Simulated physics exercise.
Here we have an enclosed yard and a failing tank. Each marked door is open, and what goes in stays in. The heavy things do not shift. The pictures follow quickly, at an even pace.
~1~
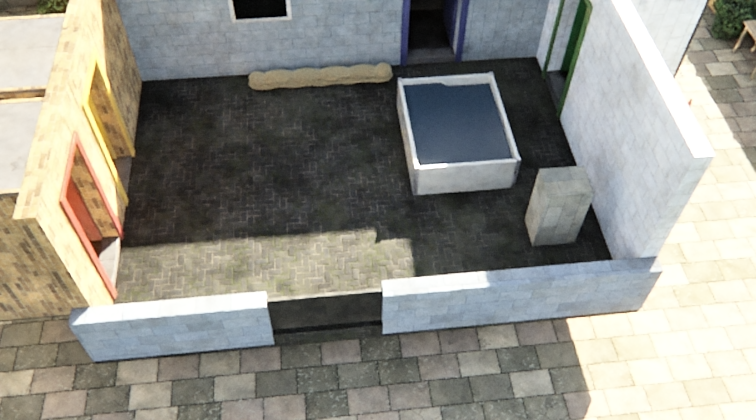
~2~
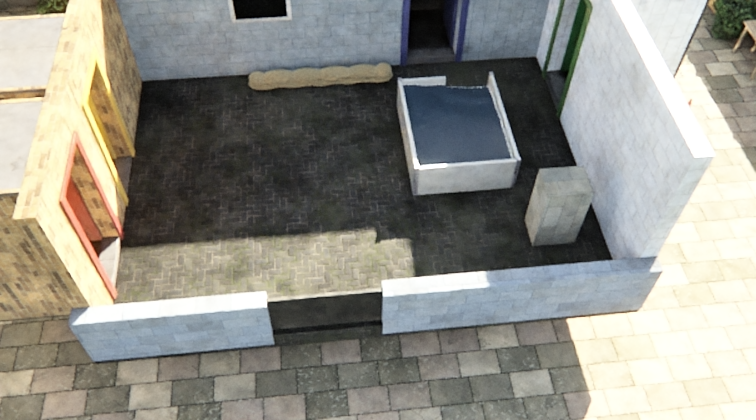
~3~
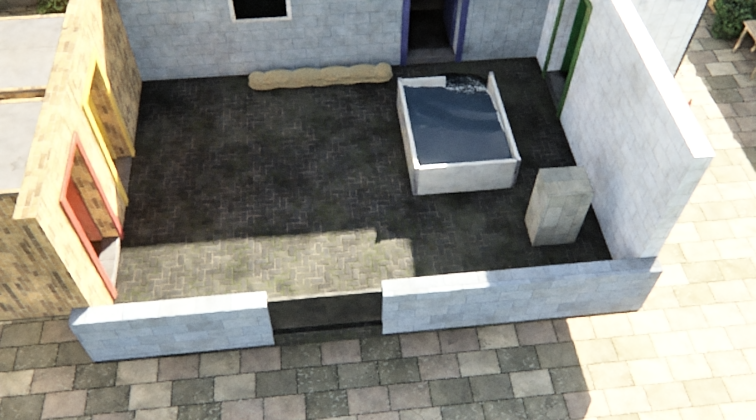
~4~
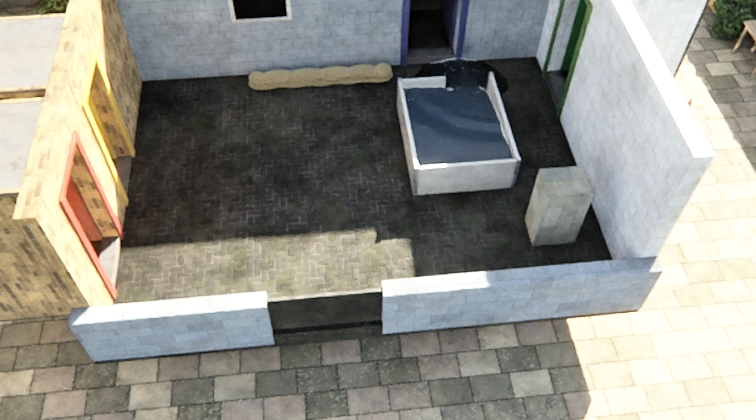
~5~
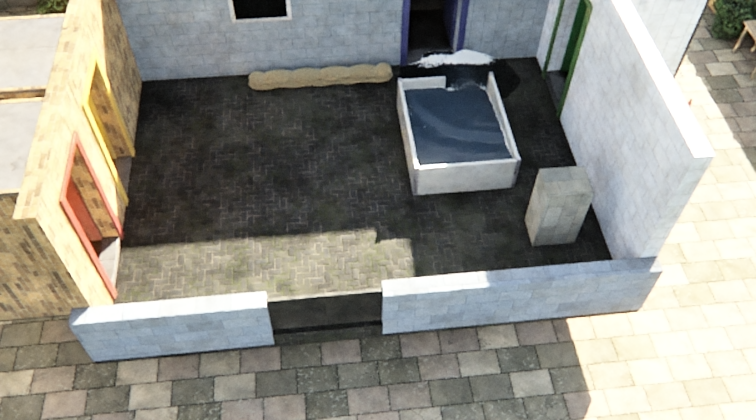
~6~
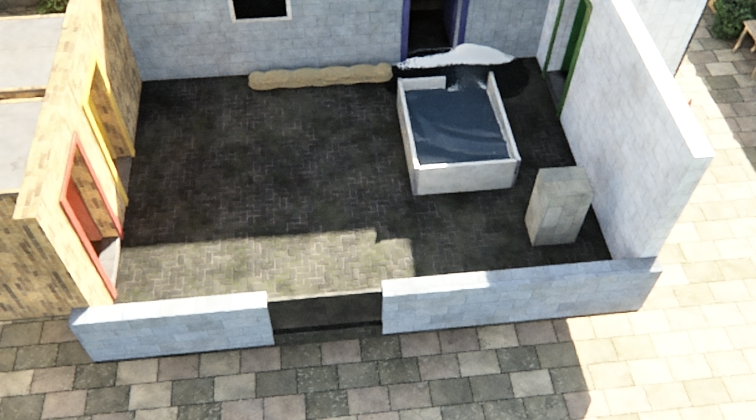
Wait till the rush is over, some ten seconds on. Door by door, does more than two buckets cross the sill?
In the end: The blue door takes more than that; the red door stays under that; the yellow door stays under that; the green door stays under that.
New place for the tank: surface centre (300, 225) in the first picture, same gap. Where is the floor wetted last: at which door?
It is the red door.
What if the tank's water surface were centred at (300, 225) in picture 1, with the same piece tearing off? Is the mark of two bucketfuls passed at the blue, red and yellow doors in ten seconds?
Then: Blue door lets less in, red door holds, yellow door is under.
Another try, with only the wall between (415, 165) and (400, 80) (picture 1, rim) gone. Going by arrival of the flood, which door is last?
It is the green one.
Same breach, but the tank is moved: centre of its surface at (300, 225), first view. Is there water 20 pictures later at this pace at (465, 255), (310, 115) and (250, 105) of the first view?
In turn: Dry, wet, flooded.
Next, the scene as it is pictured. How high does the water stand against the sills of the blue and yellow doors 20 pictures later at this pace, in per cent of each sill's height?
Roughly 120 per cent, then 0 per cent.
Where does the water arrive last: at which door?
Last comes the red-painted one.
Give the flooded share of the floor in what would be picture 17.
Roughly 15 per cent.
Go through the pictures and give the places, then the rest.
The first picture shows the open tank at (456, 122) is whole and still.
In the second picture, the front is at a hidden place, out from the gap on the open tank's far side.
In the third picture, water pours out on the open tank's far side and has run to a hidden place.
In the fourth picture, the front is at (478, 62), out from the gap on the open tank's far side.
In the fifth picture, water pours out on the open tank's far side and has run to (500, 61).
In the sixth picture, water pours out on the open tank's far side and has run to (516, 60).
A moment on, water covers 5 % of the floor; the blue door over two buckets in, the red door not reached, the yellow door not reached, the green door wet at the sill, nothing in.
Next, water covers 15 % of the floor; the blue door over two buckets in, the red door not reached, the yellow door not reached, the green door wet at the sill, nothing in.
Then, water covers 30 % of the floor; the blue door far over two buckets in, the red door not reached, the yellow door not reached, the green door wet at the sill, nothing in.
Later, water covers 45 % of the floor; the blue door far over two buckets in, the red door not reached, the yellow door wet at the sill, nothing in, the green door wet at the sill, nothing in.
In the end, water covers 70 % of the floor; the blue door far over two buckets in, the red door wet at the sill, nothing in, the yellow door wet at the sill, nothing in, the green door wet at the sill, nothing in.
